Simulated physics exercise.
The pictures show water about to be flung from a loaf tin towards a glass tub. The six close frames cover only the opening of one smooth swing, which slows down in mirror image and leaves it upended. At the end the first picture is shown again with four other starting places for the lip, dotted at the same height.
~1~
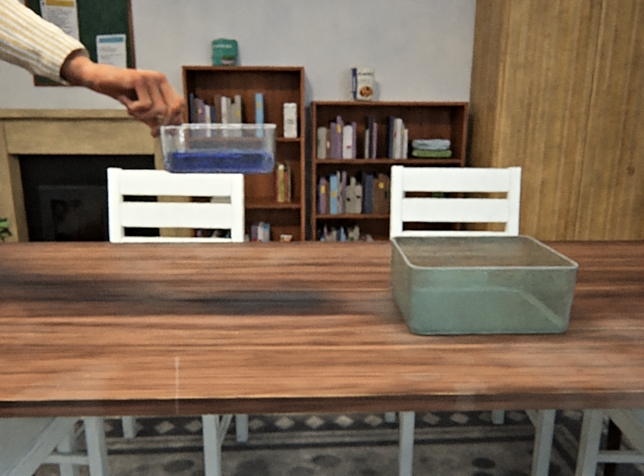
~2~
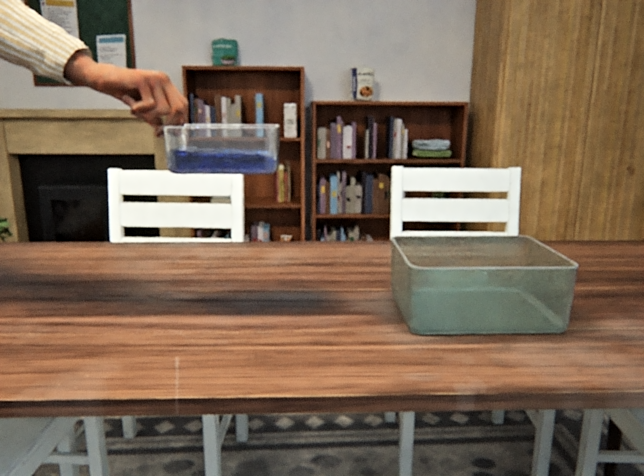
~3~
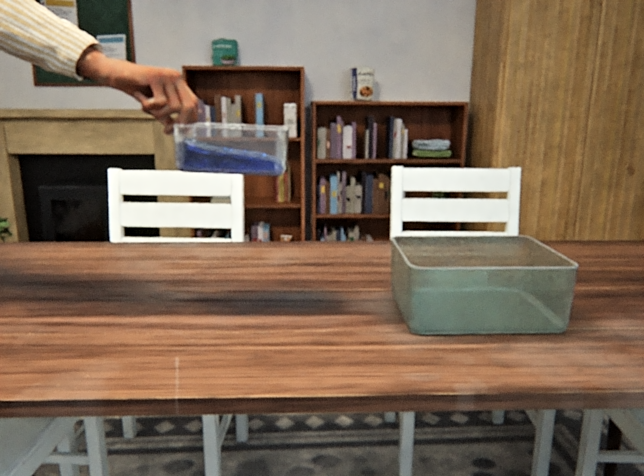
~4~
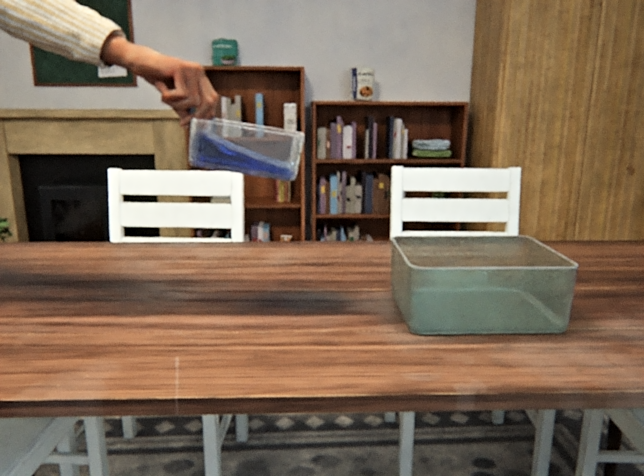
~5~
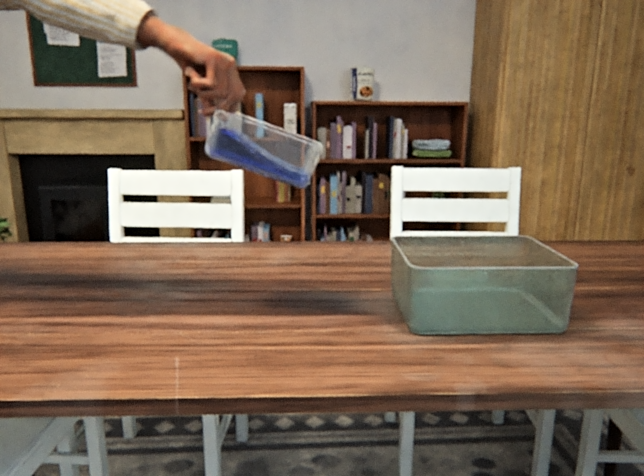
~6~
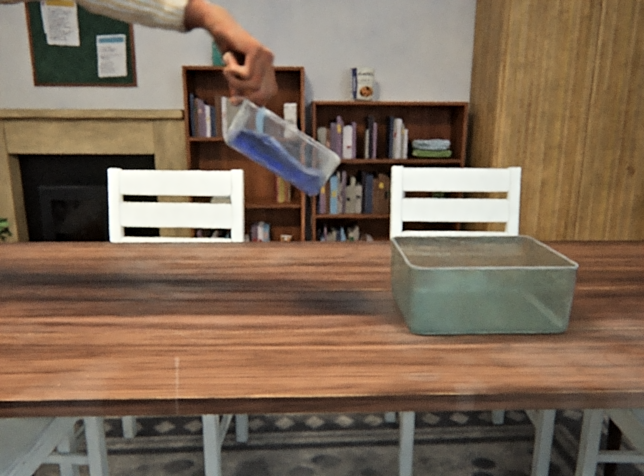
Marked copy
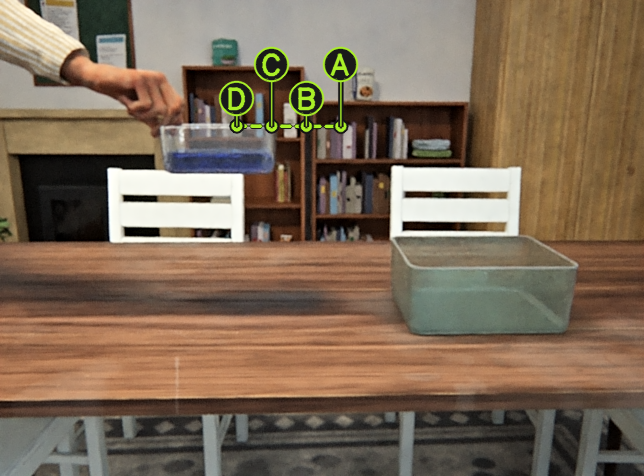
A hand moves a clear container of blue liquid rightward above a table, tilting it steeply.
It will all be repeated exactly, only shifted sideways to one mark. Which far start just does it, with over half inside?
Choose D.
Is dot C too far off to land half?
No, not at all.
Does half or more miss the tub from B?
No.
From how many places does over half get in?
All of them.
On the marked copy, A at (340, 126); B at (306, 126); C at (271, 126); D at (236, 126).
Choosing A, about 89 % lands in the tub, 4 % falls short and 6 % goes beside or beyond.
Choosing B, about 84 % lands in the tub, 10 % falls short and 6 % goes beside or beyond.
Choosing C, about 78 % lands in the tub, 14 % falls short and 9 % goes beside or beyond.
Choosing D, about 63 % lands in the tub, 31 % falls short and 6 % goes beside or beyond.
